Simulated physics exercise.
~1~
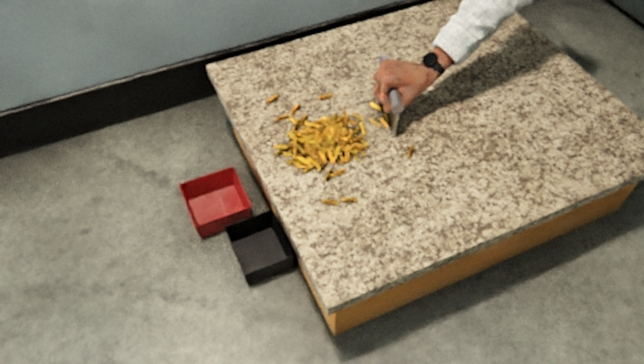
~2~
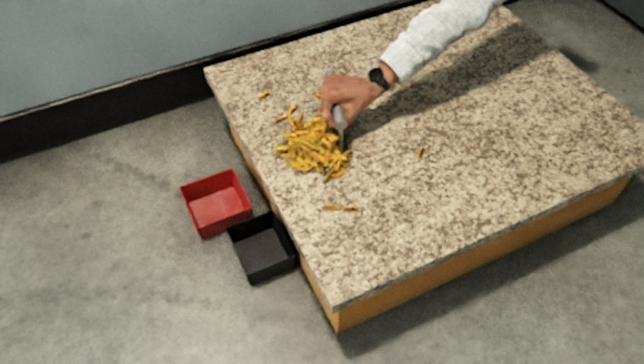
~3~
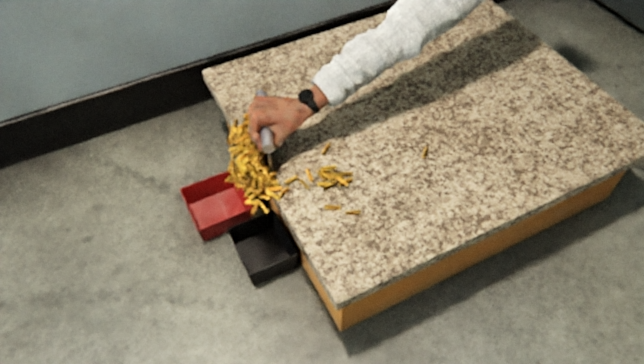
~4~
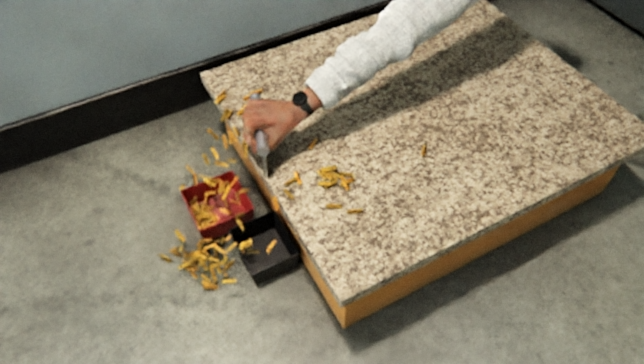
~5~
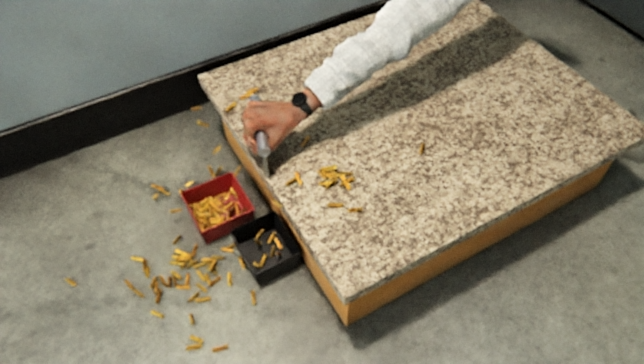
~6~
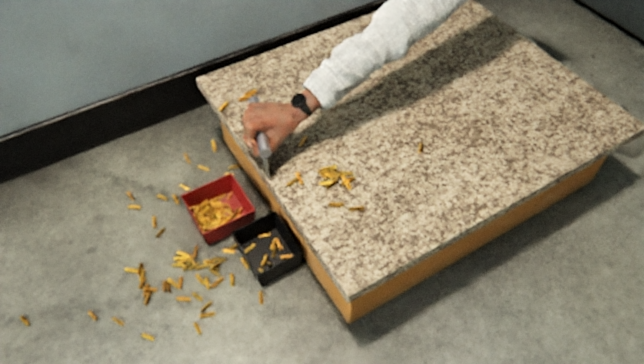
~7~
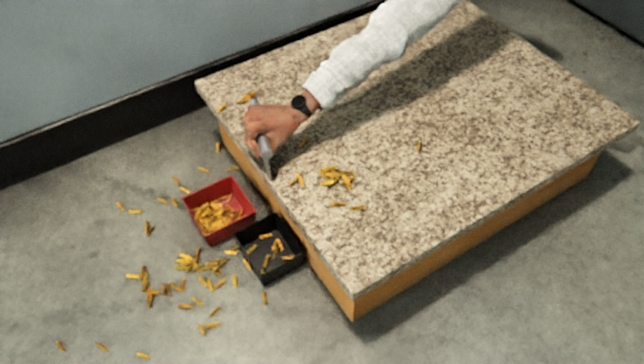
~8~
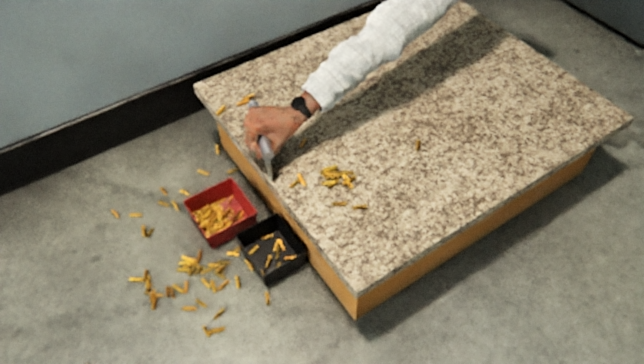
On a speckled stone slab above a concrete floor, a hand pushed a pile of yellow pasta pieces left over the edge with a scraper; many landed in the red tin, a few in the black one, others scattered across the floor, and some stayed on top.
